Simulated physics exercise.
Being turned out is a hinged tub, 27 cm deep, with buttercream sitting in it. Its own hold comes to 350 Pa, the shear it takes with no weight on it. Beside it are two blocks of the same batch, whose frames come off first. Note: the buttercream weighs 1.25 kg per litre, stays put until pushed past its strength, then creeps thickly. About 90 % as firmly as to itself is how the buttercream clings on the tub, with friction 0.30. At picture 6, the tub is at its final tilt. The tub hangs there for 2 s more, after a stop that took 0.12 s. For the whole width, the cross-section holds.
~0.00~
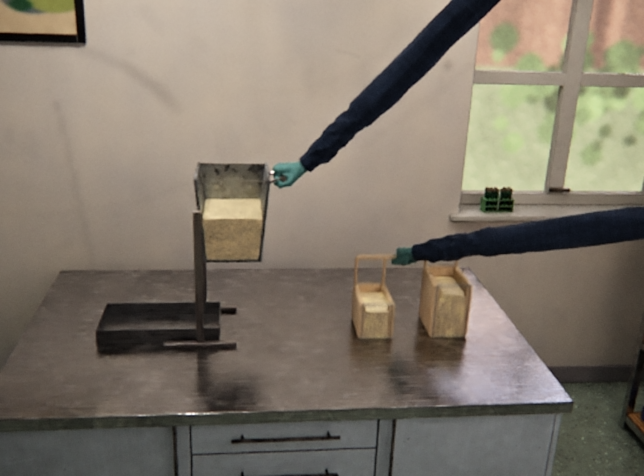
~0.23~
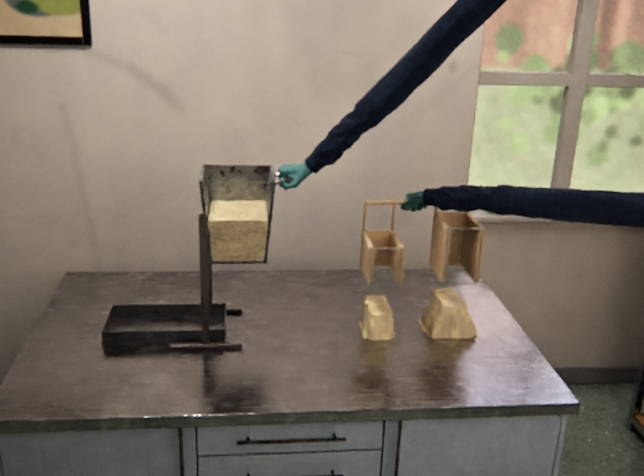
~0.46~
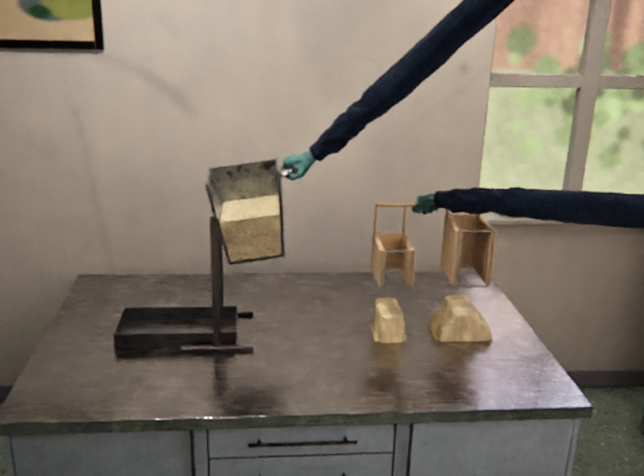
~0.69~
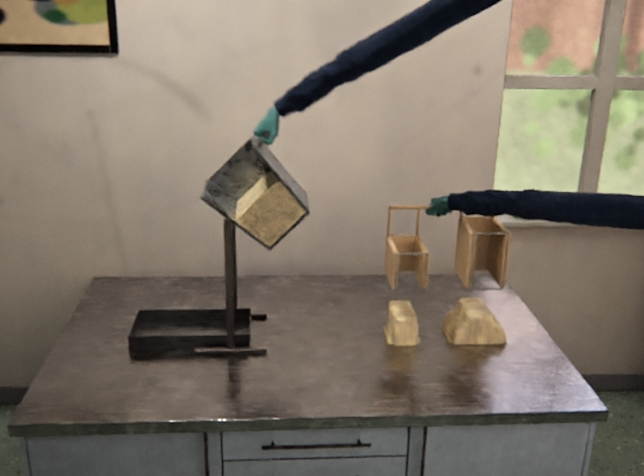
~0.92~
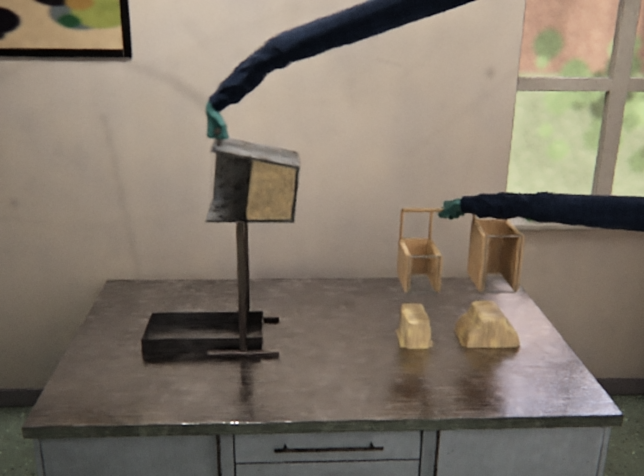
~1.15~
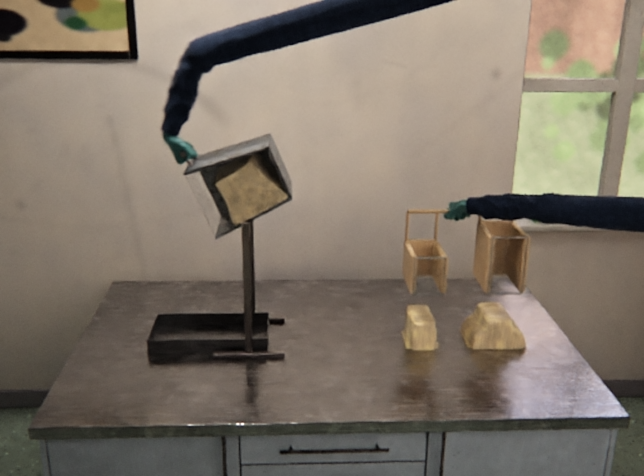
Gloved hand lifting wooden moulds off two slumping yellowish blocks, then another hand steeply tilting a hinged tub of similar material.
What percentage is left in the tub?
About 0 %.
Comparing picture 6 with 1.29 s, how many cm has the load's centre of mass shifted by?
Looks like around 11 cm to me.
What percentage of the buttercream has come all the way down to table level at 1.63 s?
Some 65 % has got all the way down.
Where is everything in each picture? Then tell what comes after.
Handle-side rim at (267, 181), tilt 0 degrees; top of the buttercream at (252, 218); blocks stand 11 cm, 17 cm (left to right), in the first picture.
Handle-side rim at (273, 182), tilt 0 degrees; top of the buttercream at (258, 220); blocks stand 10 cm, 13 cm (left to right), in the second picture.
Handle-side rim at (278, 175), tilt 9 degrees; top of the buttercream at (275, 214); blocks stand 10 cm, 11 cm (left to right), in the third picture.
Handle-side rim at (252, 149), tilt 45 degrees; top of the buttercream at (276, 182); blocks stand 10 cm, 11 cm (left to right), in the fourth picture.
Handle-side rim at (211, 152), tilt 84 degrees; top of the buttercream at (256, 162); blocks stand 10 cm, 11 cm (left to right), in the fifth picture.
Handle-side rim at (185, 175), tilt 113 degrees; top of the buttercream at (248, 163); blocks stand 10 cm, 11 cm (left to right), in the sixth picture.
After 1.29 s, the tub is at 113 degrees and holds 76 %.
After 1.46 s, the tub is at 113 degrees and holds 25 %.
After 1.63 s, the tub is at 113 degrees and holds 0 %.
After 1.80 s, the tub is at 113 degrees and holds 0 %.
After 3.15 s, at the end, the tub is at 113 degrees and holds 0 %.
